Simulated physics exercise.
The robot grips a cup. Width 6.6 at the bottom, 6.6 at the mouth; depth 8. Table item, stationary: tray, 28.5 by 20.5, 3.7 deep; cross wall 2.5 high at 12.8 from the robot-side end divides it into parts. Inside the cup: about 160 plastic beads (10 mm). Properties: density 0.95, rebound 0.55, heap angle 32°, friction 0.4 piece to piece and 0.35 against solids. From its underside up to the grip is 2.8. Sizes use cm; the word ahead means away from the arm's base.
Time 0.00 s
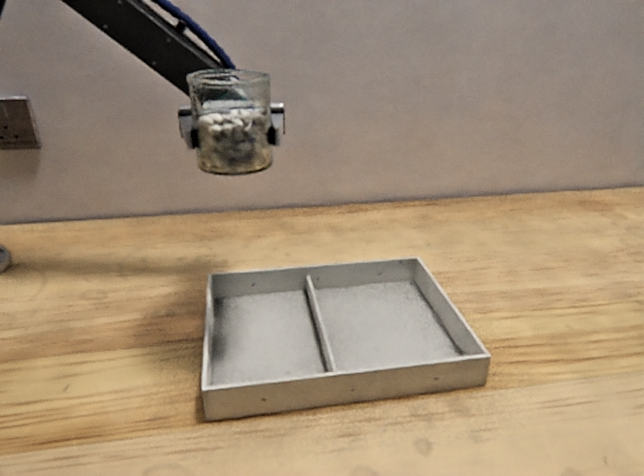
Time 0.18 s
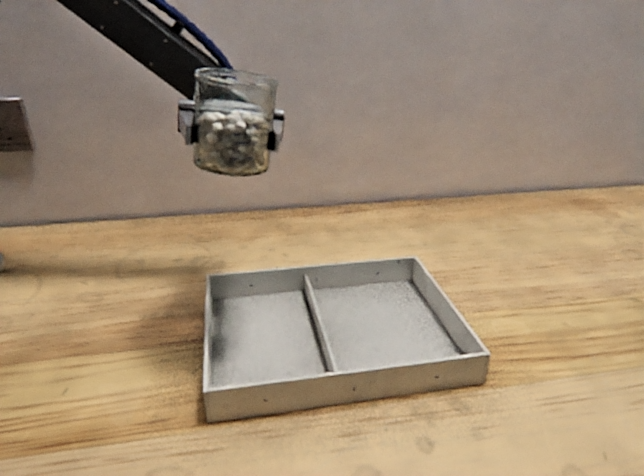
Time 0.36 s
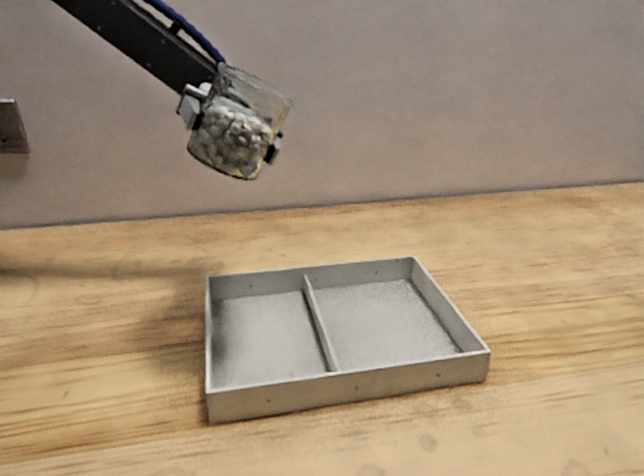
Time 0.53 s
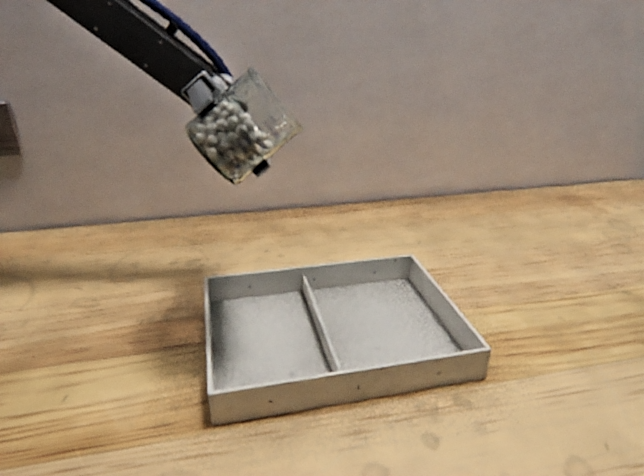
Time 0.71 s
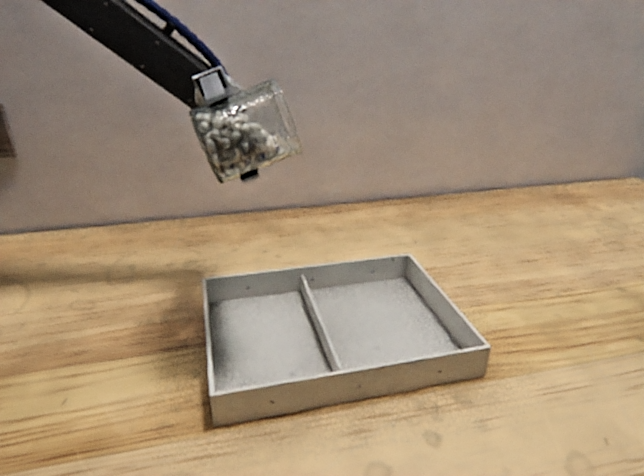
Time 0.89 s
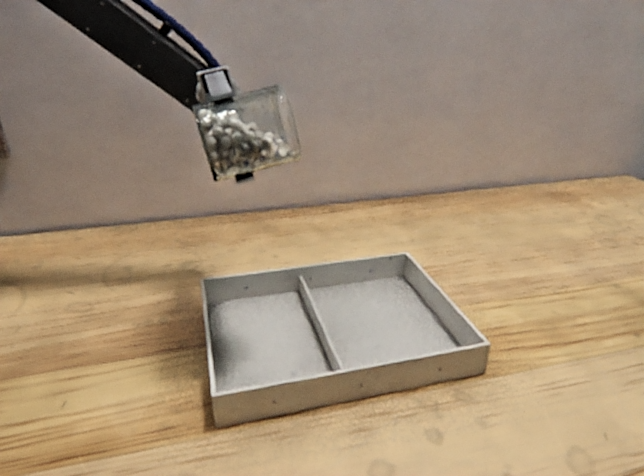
The clip opens with a dark robotic arm holding a clear cup of pale beads upright above a gray, two-part tray on a wooden table. The arm tilts the cup slightly, then steadily further to the right, until it lies nearly on its side, the beads shifting along its lower wall.
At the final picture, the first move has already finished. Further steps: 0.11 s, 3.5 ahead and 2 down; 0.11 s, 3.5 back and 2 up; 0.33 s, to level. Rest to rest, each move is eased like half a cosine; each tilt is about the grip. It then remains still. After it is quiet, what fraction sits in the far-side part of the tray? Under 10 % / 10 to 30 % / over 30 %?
10 to 30 %.
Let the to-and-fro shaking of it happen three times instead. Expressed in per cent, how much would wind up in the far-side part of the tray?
Roughly 35 in a hundred.
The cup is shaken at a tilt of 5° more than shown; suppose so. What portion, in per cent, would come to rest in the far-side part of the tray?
Then something close to 25 in a hundred.
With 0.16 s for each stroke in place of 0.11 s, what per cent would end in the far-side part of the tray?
Around 10 percent.
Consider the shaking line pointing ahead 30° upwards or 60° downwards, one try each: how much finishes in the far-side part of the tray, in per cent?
Some 55 and 5 per cent.
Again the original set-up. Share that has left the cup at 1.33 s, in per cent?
Around 25 % has gone out so far.
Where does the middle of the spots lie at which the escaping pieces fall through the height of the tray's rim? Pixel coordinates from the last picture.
(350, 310).
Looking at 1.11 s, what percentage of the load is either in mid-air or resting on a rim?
Reading at that time: Some 10 per cent.
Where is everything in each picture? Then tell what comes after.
In the first frame, cup middle at (233, 123), level; upper third of the load around (234, 122), from x 200 to 265, top at y 115; 158 in the cup.
In the second frame, cup middle at (234, 123), tilted 8° forward; upper third of the load around (233, 124), from x 200 to 265, top at y 115.
In the third frame, cup middle at (239, 125), tilted 27° forward; upper third of the load around (229, 124), from x 195 to 270, top at y 110.
In the fourth frame, cup middle at (243, 129), tilted 52° forward; upper third of the load around (229, 122), from x 195 to 265, top at y 105.
In the fifth frame, cup middle at (245, 133), tilted 71° forward; upper third of the load around (225, 125), from x 200 to 280, top at y 110.
In the sixth frame, cup middle at (246, 134), tilted 79° forward; upper third of the load around (224, 127), from x 205 to 285, top at y 115; 158 in the cup.
After 1.11 s, tilted 79° forward, highest piece 26 above the table; 142 in the cup, 16 in flight or on a rim.
After 1.33 s, tilted 20° forward, highest piece 29 above the table; 122 in the cup, 25 in the far-side part, 8 in the robot-side part, 3 in flight or on a rim.
After 1.64 s, level, highest piece 27 above the table; 122 in the cup, 26 in the far-side part, 8 in the robot-side part, 2 on the table or floor.
After 2.69 s, level, highest piece 27 above the table; 122 in the cup, 26 in the far-side part, 8 in the robot-side part, 2 on the table or floor.
At rest, 122 in the cup, 26 in the far-side part, 8 in the robot-side part, 2 on the table or floor. That is 16 % in the far-side part of the tray.
